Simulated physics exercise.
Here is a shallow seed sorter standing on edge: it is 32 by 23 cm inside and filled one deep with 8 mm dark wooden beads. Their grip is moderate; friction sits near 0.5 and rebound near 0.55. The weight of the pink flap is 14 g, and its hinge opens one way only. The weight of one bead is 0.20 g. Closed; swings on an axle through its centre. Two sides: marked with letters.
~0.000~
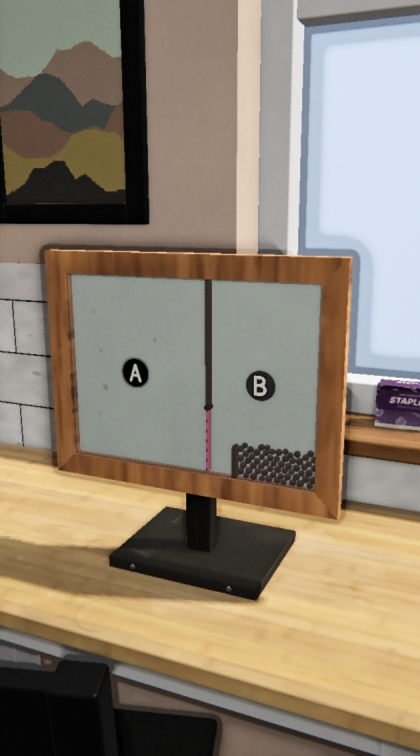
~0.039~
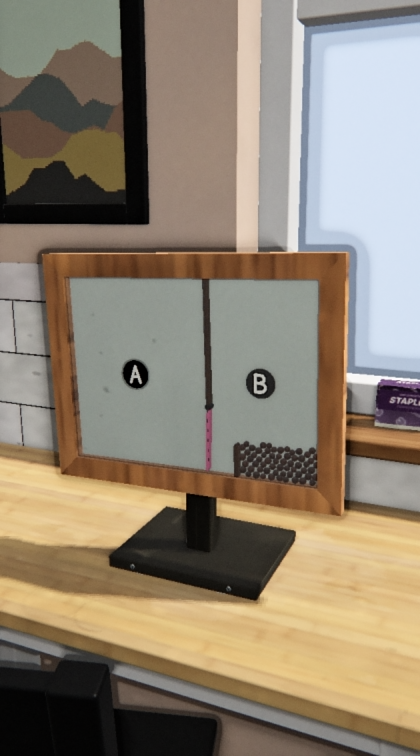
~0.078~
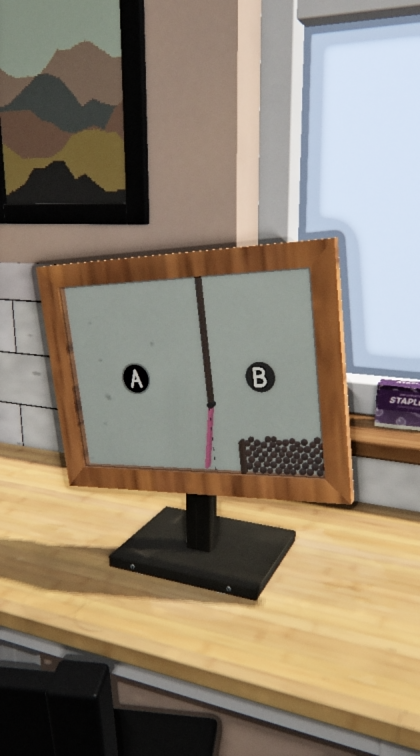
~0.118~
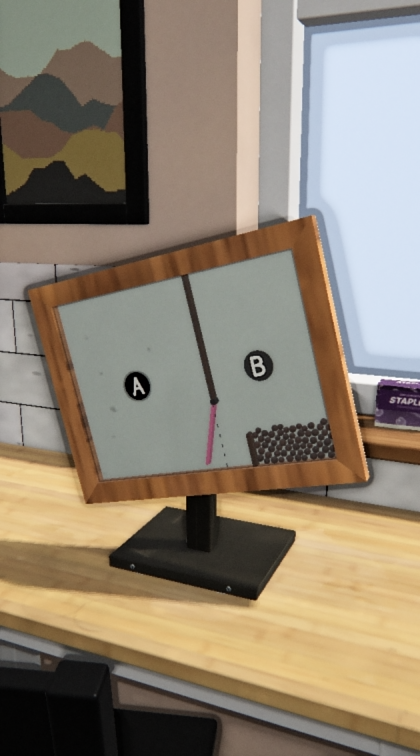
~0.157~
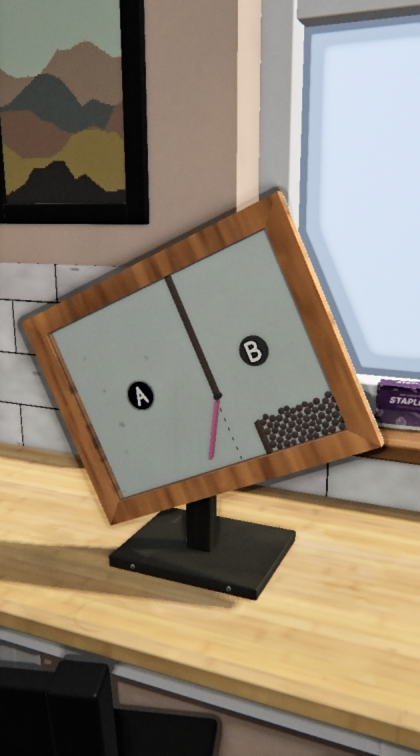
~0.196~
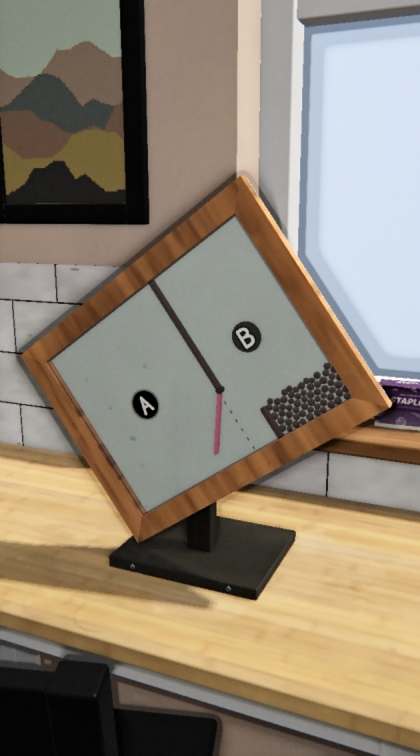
On a wooden counter beside a window, a wood-framed panel marked A and B stands level on a black base, dark beads heaped at its lower right. It turns anticlockwise, slightly at first, then steeply, as the pink flap swings away from its dotted line and the beads stay bunched in side B.
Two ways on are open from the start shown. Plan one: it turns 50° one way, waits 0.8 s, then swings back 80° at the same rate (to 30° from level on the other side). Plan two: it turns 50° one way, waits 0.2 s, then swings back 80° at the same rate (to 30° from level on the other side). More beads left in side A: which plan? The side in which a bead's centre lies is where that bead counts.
First.
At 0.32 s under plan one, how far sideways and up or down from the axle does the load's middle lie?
Roughly 14 centimetres to the right and 2 centimetres above.
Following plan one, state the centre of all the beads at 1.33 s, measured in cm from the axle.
About 7 cm right and 9 cm below.
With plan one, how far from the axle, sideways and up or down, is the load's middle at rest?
The middle sits around 3 cm right of it and 13 cm below it.
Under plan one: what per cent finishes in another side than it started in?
20 %.
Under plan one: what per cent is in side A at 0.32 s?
Around 0 percent of the load.
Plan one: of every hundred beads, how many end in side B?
Roughly 80 percent.
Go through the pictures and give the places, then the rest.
In the first frame, level; about 60 beads; beads centred (277, 465); top one (267, 448); pink flap (209, 407); A (136, 373), B (261, 386).
In the second frame, turned 2° anticlockwise; beads centred (279, 463); top one (312, 451).
In the third frame, turned 6° anticlockwise; beads centred (285, 456); top one (317, 441); wall ends (211, 400), (242, 442).
In the fourth frame, turned 14° anticlockwise; beads centred (294, 443); top one (324, 422); pink flap (214, 401) tilted 6°.
In the fifth frame, turned 25° anticlockwise; beads centred (303, 422); top one (328, 395).
In the sixth frame, turned 36° anticlockwise; beads centred (307, 399); top one (327, 366); pink flap (220, 390) tilted 3°; A (145, 405), B (246, 337).
Plan one. 0.32 s, it stands 50° anticlockwise; the beads' middle is 14 cm right of and 2 cm above the centre; B 100 %; pink flap open 37°.
After 1.33 s, it stands 9° anticlockwise; the beads' middle is 7 cm right of and 9 cm below the centre; A 20 %, B 80 %; pink flap shut.
After 1.54 s, it stands 30° clockwise; the beads' middle is in line with and 11 cm below the centre; A 20 %, B 80 %; pink flap shut.
At rest by 2.2 s, it stands 30° clockwise; A 20 %, B 80 %; pink flap shut.
Plan two would end with A 10 %, B 90 %.
